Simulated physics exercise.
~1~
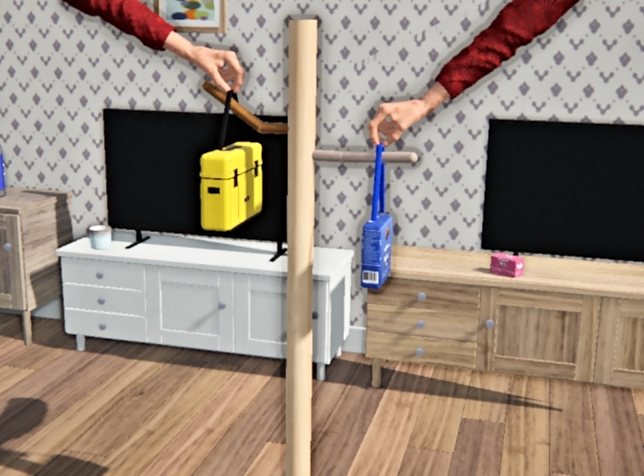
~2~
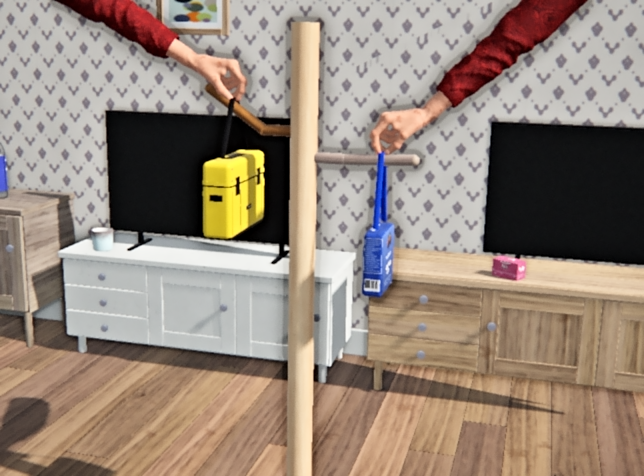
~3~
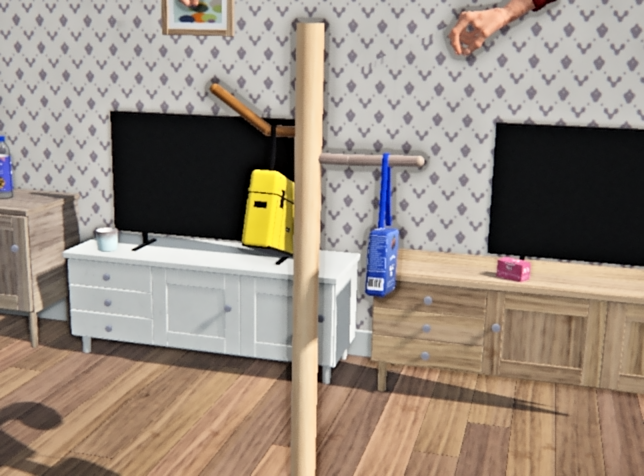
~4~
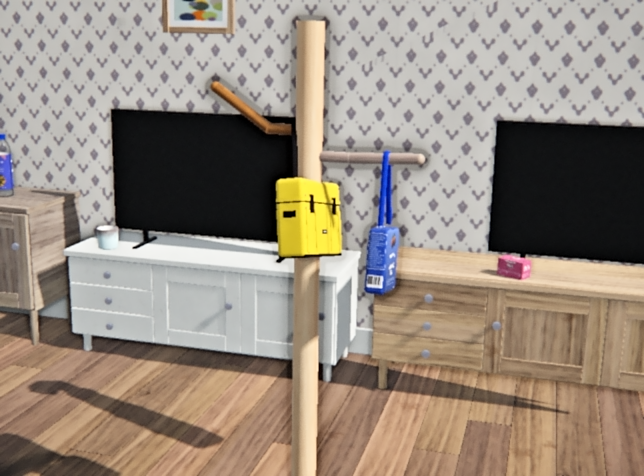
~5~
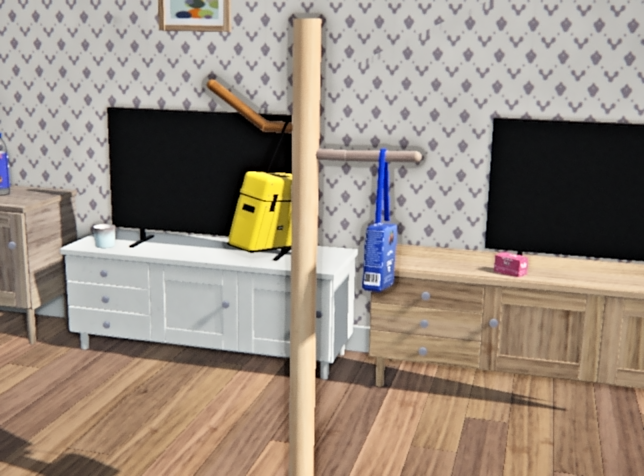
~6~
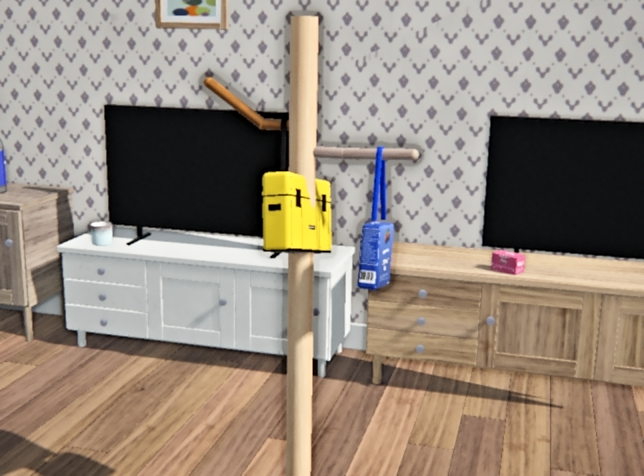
At first, two red-sleeved hands hold a yellow case and a blue pouch by their loops beside the pegs of an upright wooden post, in a room with dark screens on cabinets. The hands lower both items slightly. Then they let go and draw back, and the yellow case slides right along its sloping peg toward the post. It swings across the front of the post, back to the left, and then right again, while the blue pouch barely moves. In the end, the yellow case hangs in front of the post and the blue pouch hangs from the right peg.
